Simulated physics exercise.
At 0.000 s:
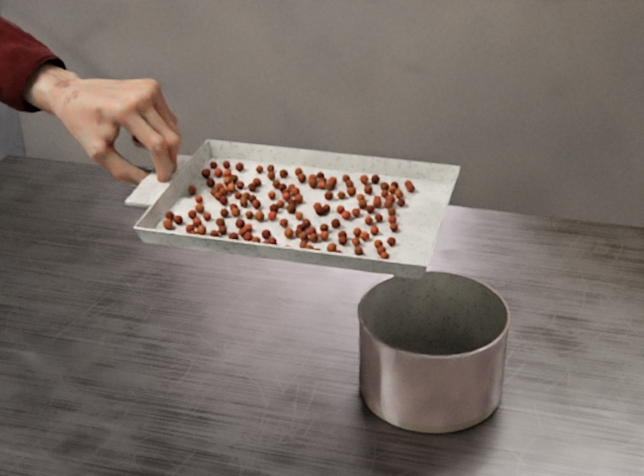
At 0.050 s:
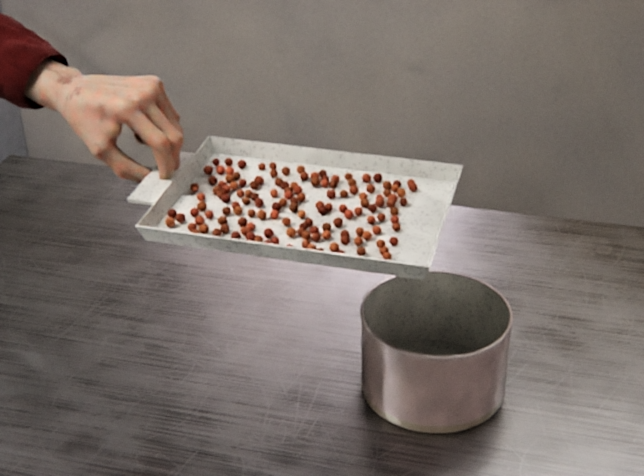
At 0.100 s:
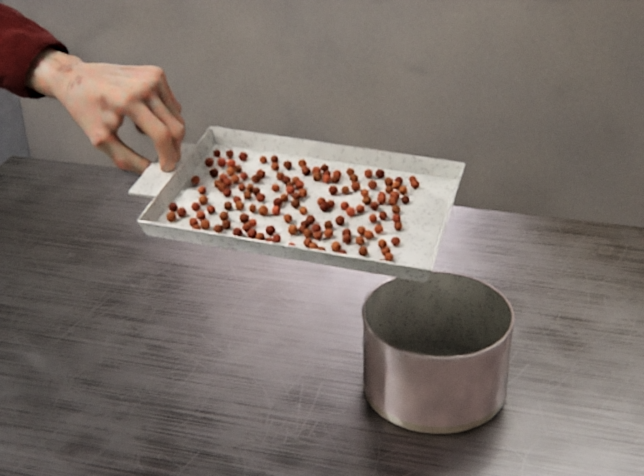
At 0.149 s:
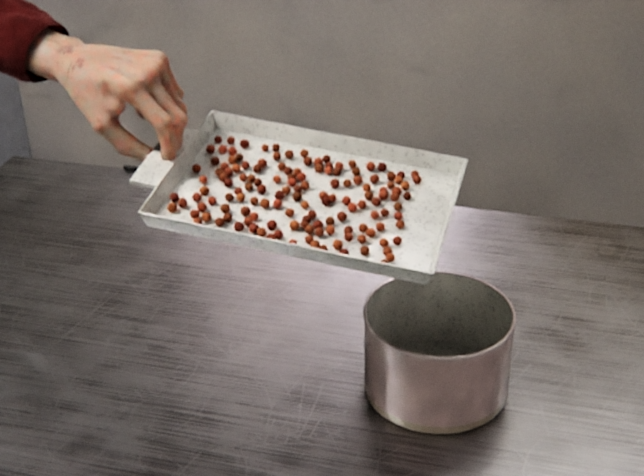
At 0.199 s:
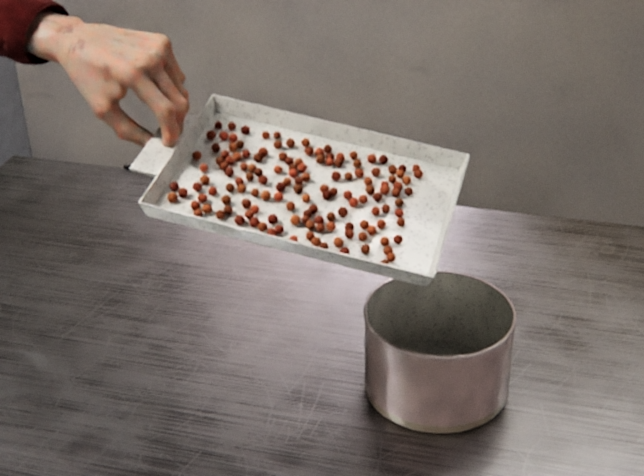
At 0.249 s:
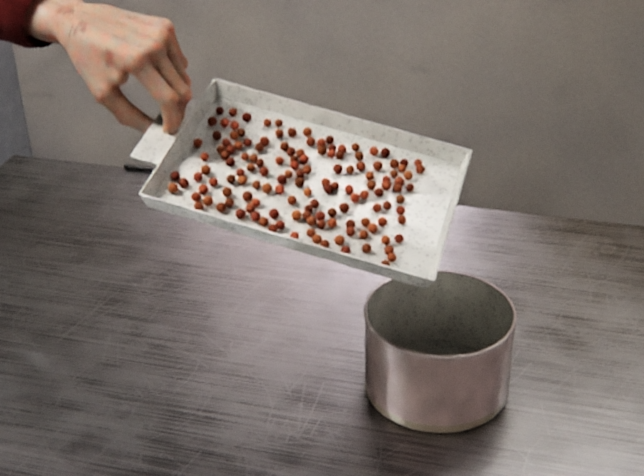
The clip opens on a hand in a red sleeve holding a shallow metal tray of small reddish-brown pellets nearly level, its right end above a round metal pot. The hand lifts the left end steadily, tilting the tray down toward the right, while the pellets stay scattered across it.
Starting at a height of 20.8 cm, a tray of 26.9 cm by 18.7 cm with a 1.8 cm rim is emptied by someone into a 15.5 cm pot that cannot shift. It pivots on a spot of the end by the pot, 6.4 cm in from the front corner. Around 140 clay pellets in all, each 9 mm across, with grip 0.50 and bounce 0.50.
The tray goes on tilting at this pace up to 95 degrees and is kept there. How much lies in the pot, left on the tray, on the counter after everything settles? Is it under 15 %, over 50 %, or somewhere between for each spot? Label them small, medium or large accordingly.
Pot - small, tray - small, counter - large.
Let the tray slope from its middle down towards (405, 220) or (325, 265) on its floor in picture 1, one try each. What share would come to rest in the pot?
That would be close to 65 per cent, then close to 5 per cent.
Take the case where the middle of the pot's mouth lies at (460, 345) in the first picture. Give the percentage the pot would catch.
Estimate: ~ 70 %.
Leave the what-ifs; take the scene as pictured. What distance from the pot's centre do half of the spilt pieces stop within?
Distance: Some 14 cm.
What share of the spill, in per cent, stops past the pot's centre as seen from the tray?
Share: Around 70 %.
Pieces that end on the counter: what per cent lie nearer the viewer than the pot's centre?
I'd put it at around 100 per cent.
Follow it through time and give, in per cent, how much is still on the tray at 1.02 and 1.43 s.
80 then 0.
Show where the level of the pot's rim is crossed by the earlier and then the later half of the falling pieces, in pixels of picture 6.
First half close to (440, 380), second half close to (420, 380).
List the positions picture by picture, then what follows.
In the first frame, tray tilt 0 degrees, front corners at (142, 225) and (421, 261); middle of the pieces at (292, 209); pot at (434, 311).
In the second frame, tray tilt 1 degrees, front corners at (144, 223) and (424, 262); middle of the pieces at (294, 207).
In the third frame, tray tilt 3 degrees, front corners at (145, 218) and (426, 265), lowest corner right front; middle of the pieces at (296, 203).
In the fourth frame, tray tilt 7 degrees, front corners at (147, 210) and (428, 268), lowest corner right front; middle of the pieces at (297, 197).
In the fifth frame, tray tilt 11 degrees, front corners at (147, 200) and (429, 271), lowest corner right front; middle of the pieces at (298, 189).
In the sixth frame, tray tilt 16 degrees, front corners at (148, 191) and (429, 274), lowest corner right front; middle of the pieces at (300, 182); pot at (440, 311). Its pace works out near 80 degrees a second.
After 0.71 s, tilt 53 degrees; the tray holds 100 %, the pot 0 %.
After 1.02 s, tilt 79 degrees; the tray holds 80 %, the pot 0 %.
After 1.43 s, tilt 95 degrees; the tray holds 0 %, the pot 0 %.
By 2.2 s all is still; pot 0 %, tray 0 %, counter 100 %.
